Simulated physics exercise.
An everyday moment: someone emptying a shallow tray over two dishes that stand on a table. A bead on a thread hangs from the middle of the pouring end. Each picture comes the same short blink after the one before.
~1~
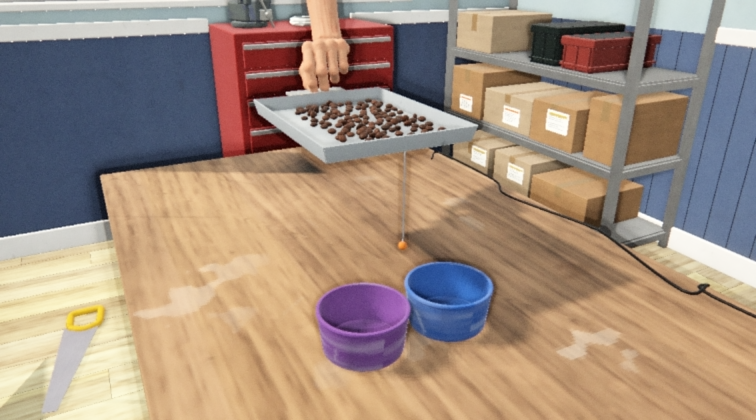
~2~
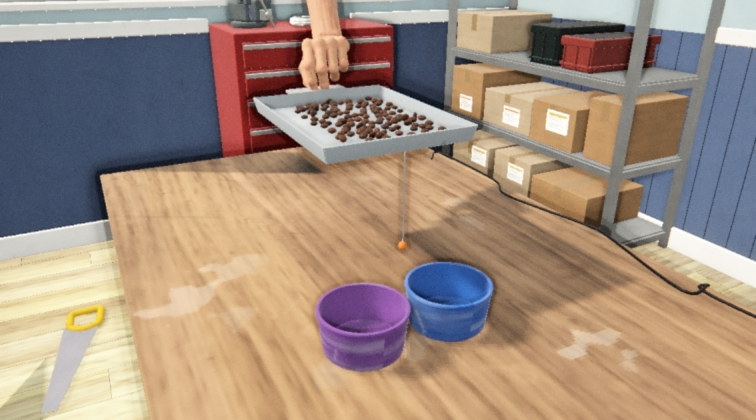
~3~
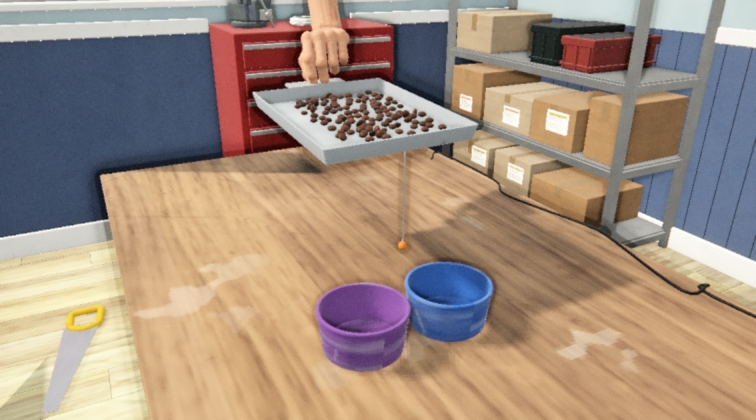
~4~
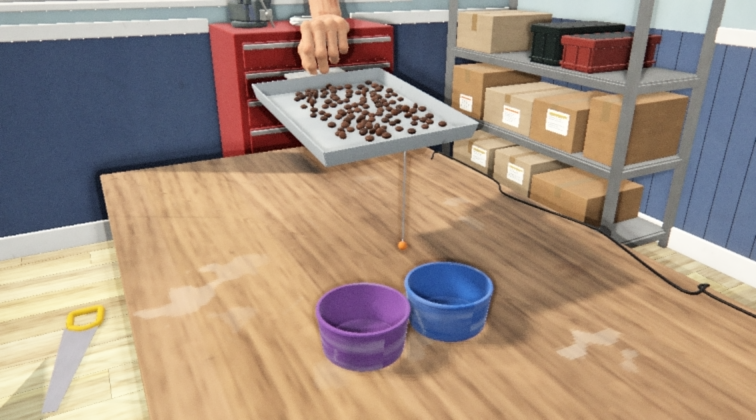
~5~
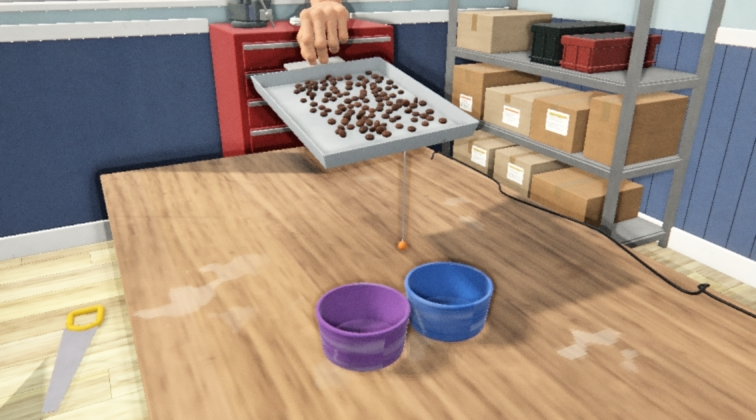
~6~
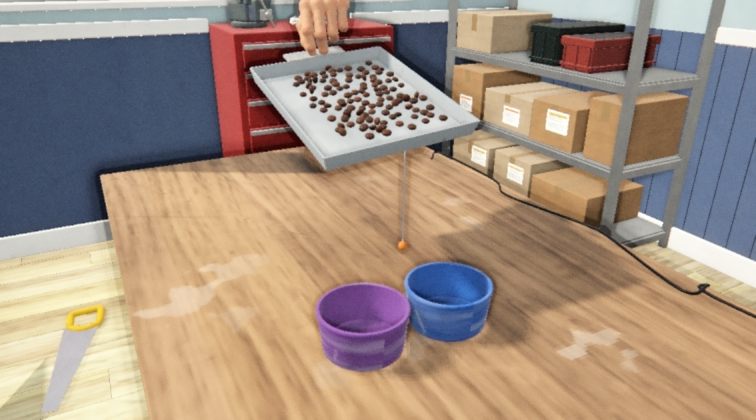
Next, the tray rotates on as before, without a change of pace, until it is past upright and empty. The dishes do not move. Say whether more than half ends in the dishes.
Caught overall: Less than half.
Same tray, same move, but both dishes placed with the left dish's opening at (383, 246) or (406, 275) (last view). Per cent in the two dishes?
In turn 0 and 20 in a hundred.
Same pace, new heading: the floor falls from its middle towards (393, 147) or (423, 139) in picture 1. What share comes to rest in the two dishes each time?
About 60 and 0 per cent.
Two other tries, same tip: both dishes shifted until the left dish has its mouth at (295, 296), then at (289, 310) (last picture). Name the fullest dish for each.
The first try: The right dish. The second: Right.
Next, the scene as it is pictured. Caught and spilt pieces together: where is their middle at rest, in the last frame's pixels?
At about (348, 314).
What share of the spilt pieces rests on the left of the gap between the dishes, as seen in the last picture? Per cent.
Near 100 %.
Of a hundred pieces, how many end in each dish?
Left dish near 10 in a hundred; right dish near 10.
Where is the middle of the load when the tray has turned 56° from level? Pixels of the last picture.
Roughly at (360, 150).
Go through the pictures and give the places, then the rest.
Corners of the pouring end at (326, 146) and (473, 125), level; middle of the load at (358, 121), flat chocolate drops; left dish at (384, 347); right dish at (472, 319); bead on its thread at (403, 246), in the first frame.
Corners of the pouring end at (326, 146) and (473, 125), level; middle of the load at (358, 119), in the second frame.
Corners of the pouring end at (326, 148) and (473, 124), tipped barely, lowest at the left corner; middle of the load at (358, 116), in the third frame.
Corners of the pouring end at (326, 150) and (473, 122), tipped a little, lowest at the left corner; middle of the load at (358, 110), in the fourth frame.
Corners of the pouring end at (326, 153) and (474, 121), tipped a little, lowest at the left corner; middle of the load at (358, 105), in the fifth frame.
Corners of the pouring end at (326, 155) and (474, 120), tipped a little, lowest at the left corner; middle of the load at (358, 99); left dish at (384, 347); right dish at (472, 319), in the sixth frame.
Soon, tray tipped steeply; nearly all on the tray; a small part in the air.
A while on, tray tipped right over; about two thirds on the tray; a small part in the left dish; a stray few in the right dish; a small part outside both; a small part in the air.
Towards the end, tray tipped past a quarter turn; a small part in the left dish; a small part in the right dish; most outside both.
Finally, tray tipped past a quarter turn; a small part in the left dish; a small part in the right dish; most outside both.
